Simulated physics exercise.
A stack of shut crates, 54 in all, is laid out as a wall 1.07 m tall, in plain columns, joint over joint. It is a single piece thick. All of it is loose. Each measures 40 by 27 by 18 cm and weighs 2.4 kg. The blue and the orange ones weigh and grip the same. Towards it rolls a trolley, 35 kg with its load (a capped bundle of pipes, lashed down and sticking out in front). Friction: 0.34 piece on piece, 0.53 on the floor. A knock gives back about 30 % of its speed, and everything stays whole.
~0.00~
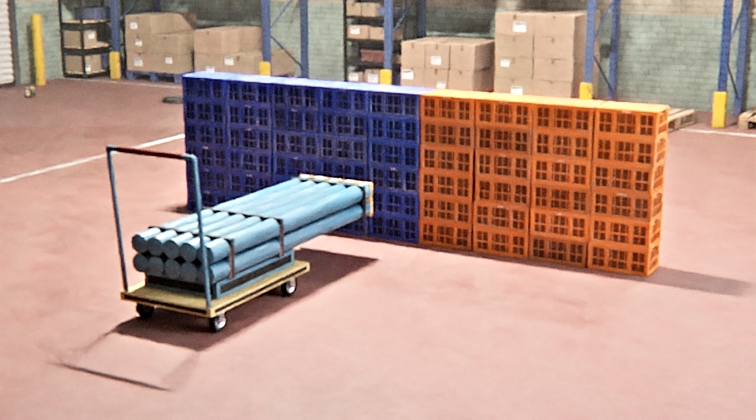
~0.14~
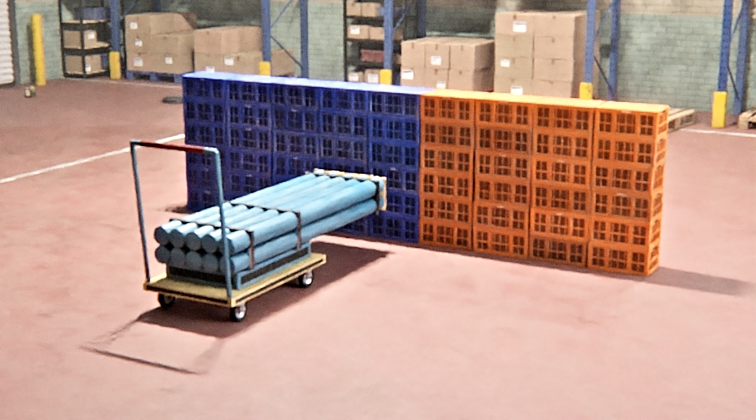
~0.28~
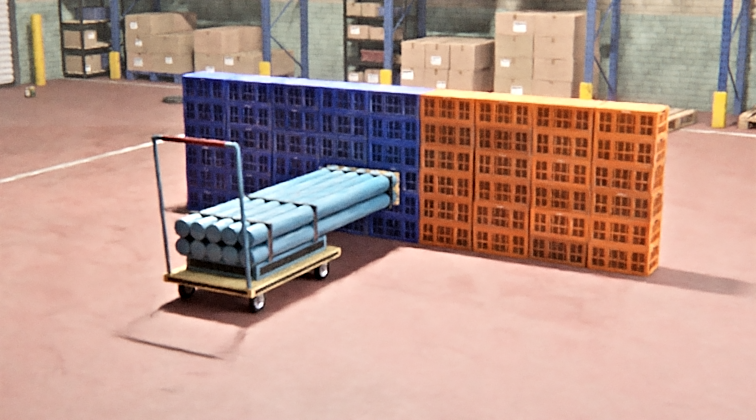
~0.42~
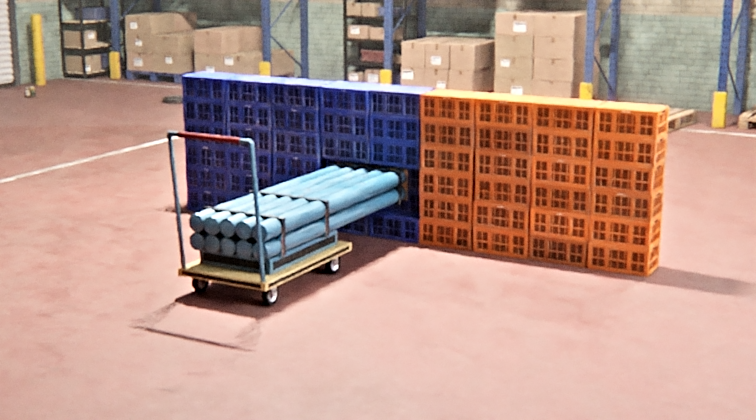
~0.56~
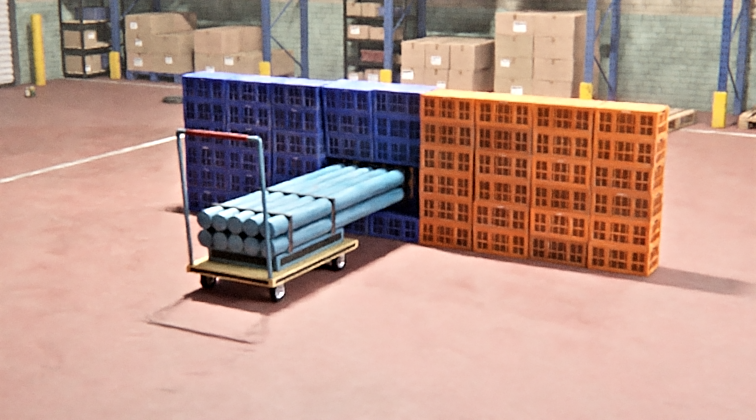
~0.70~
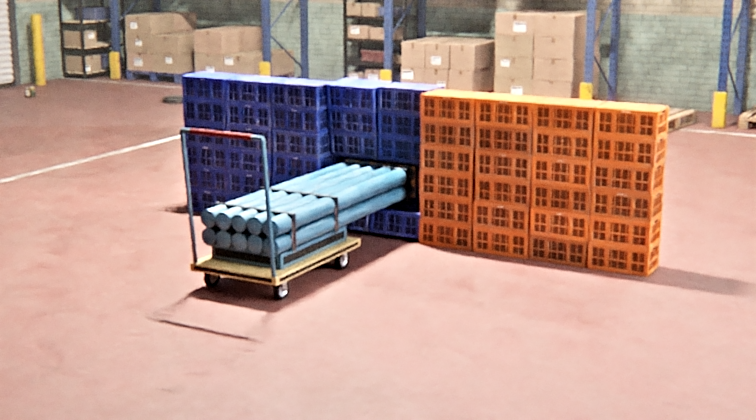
In a warehouse, a trolley of blue pipes rolls forward and pushes into stacked blue crates.
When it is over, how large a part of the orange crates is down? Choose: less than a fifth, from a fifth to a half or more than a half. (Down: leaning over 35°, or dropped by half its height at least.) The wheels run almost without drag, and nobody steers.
It comes to under a fifth.
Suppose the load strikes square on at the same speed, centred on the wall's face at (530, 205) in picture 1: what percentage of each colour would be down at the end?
Then orange 40, blue 0 per cent.
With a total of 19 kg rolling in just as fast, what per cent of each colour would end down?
Then orange 0, blue 0 per cent.
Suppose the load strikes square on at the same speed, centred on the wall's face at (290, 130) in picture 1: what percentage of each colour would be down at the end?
In that case orange 0, blue 30 per cent.
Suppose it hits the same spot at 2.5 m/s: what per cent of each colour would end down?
Then orange 0, blue 30 per cent.
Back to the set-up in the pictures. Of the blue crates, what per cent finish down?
By colour: Blue 30 per cent.
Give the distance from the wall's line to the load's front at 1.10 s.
Some 25 cm beyond.
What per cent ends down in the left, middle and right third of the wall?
Left 0, middle 60, right 0 per cent.
Around 1.10 s, load 27 cm past the wall's line, still rolling; none of the 24 orange crates down (5 of 54 in all colours); top orange crate unmoved.
Around 1.50 s, load 28 cm past the wall's line, stopped; none of the 24 orange crates down (10 of 54 in all colours); top orange crate unmoved.
Finally (2.6 s), load 28 cm past the wall's line, stopped; none of the 24 orange crates down (10 of 54 in all colours); top orange crate unmoved; top blue crate unmoved. That is 0 per cent. Seen by the last camera, middles, top orange crate near (511, 111), top blue crate near (258, 90).
